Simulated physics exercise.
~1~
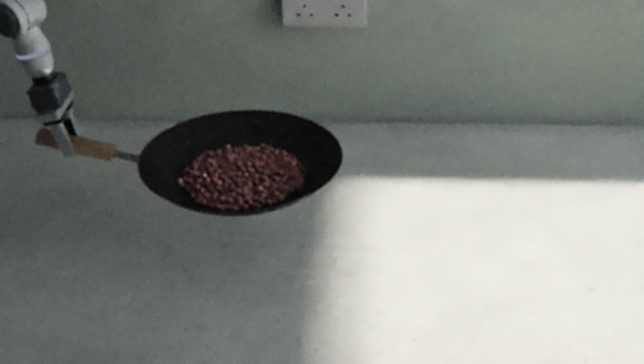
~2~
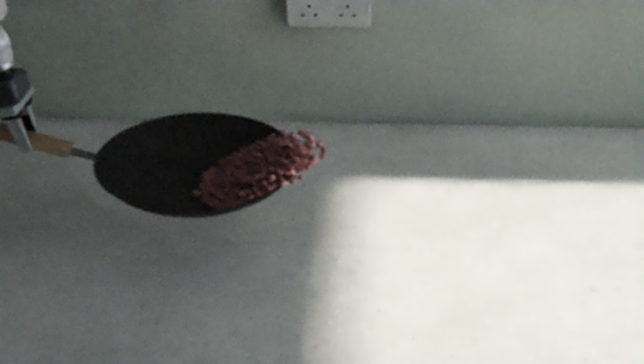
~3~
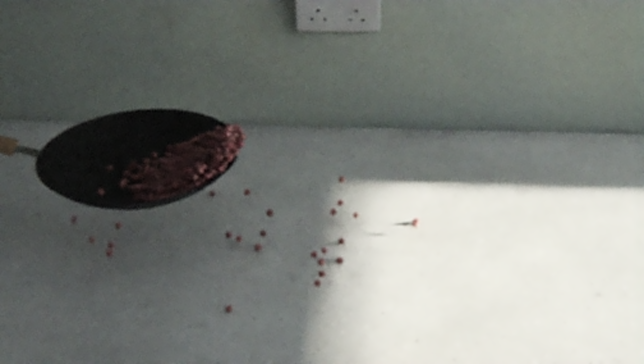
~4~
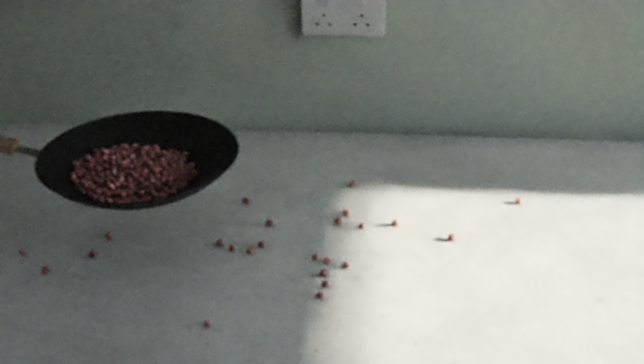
A robot arm at the upper left holds a dark wok by its wooden handle above a pale grey surface, seen from slightly above, with a white double socket on the grey-green wall behind and a bright patch of light at the lower right. A heap of small dark red beads sits in the wok. The arm draws the wok leftward, and the beads surge up against its right rim. As it moves further left, some spill over and scatter across the surface. Finally the wok stays at the left, most beads settled inside, with a couple of dozen or so strewn below and to the right.
